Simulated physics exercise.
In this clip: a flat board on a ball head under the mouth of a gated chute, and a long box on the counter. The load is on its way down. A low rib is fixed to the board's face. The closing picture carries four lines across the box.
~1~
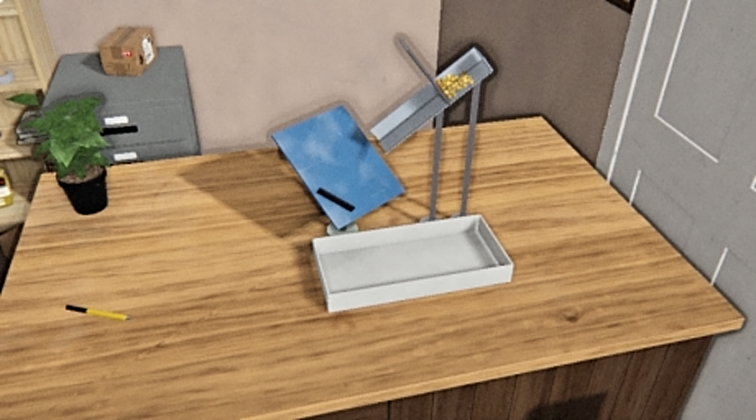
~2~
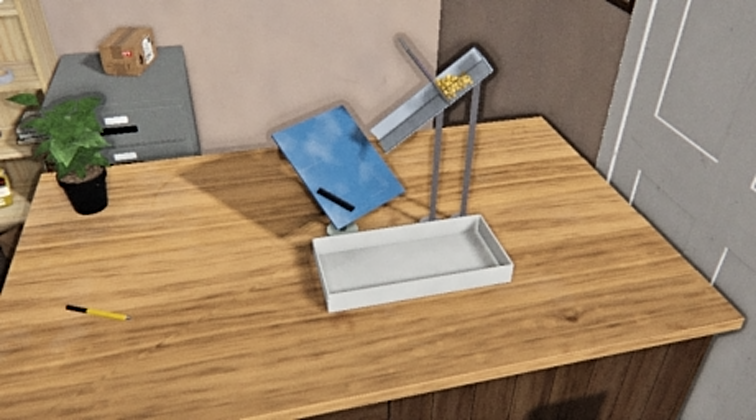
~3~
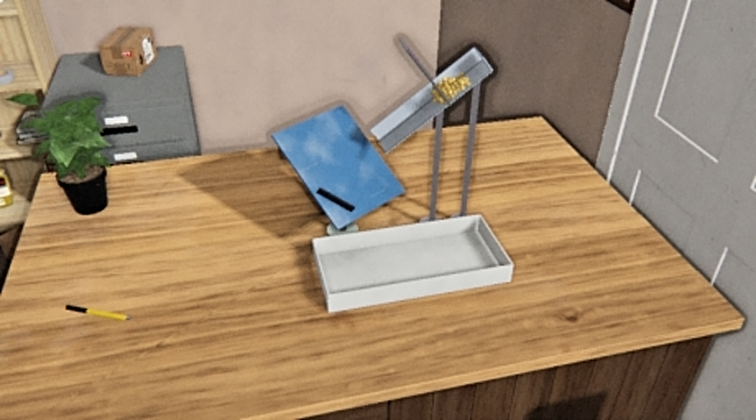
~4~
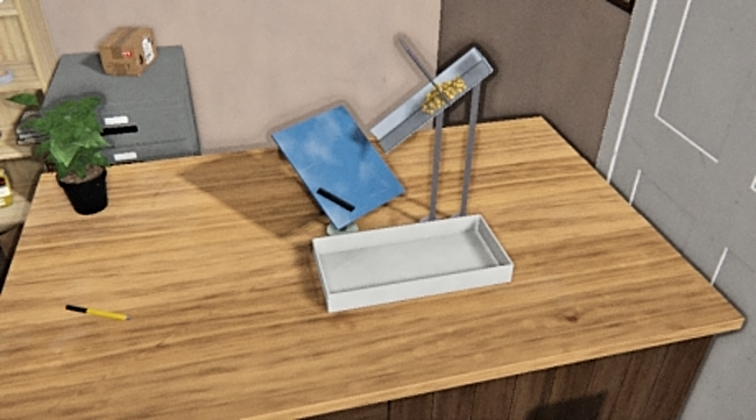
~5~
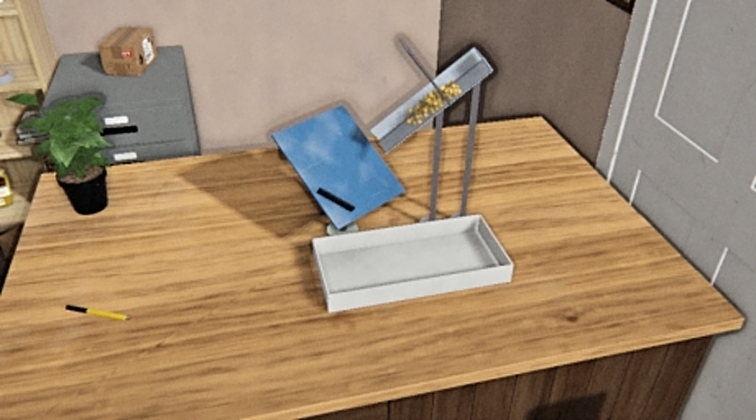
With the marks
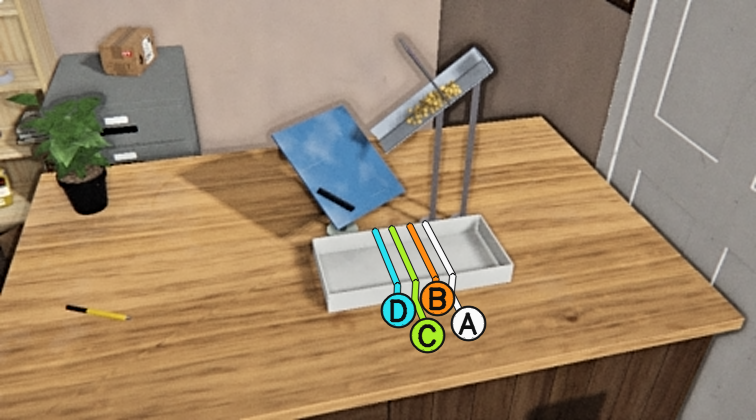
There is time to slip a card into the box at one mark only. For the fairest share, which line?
I would pick line D.
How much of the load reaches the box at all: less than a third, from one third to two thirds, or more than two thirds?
About that: More than two thirds.
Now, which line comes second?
That would be C.
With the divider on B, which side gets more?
More lands on the left.
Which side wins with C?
The left side.
On the marked copy, line A crosses the front rim at (452, 275); line B crosses the front rim at (435, 278); line C crosses the front rim at (415, 281); line D crosses the front rim at (397, 284).
If A is chosen, of what is caught, all on the left of the divider, none on the right.
If B is chosen, of what is caught, nearly all on the left of the divider, a small part on the right.
If C is chosen, of what is caught, most on the left of the divider, about a quarter on the right.
If D is chosen, of what is caught, about a third on the left of the divider, about two thirds on the right.
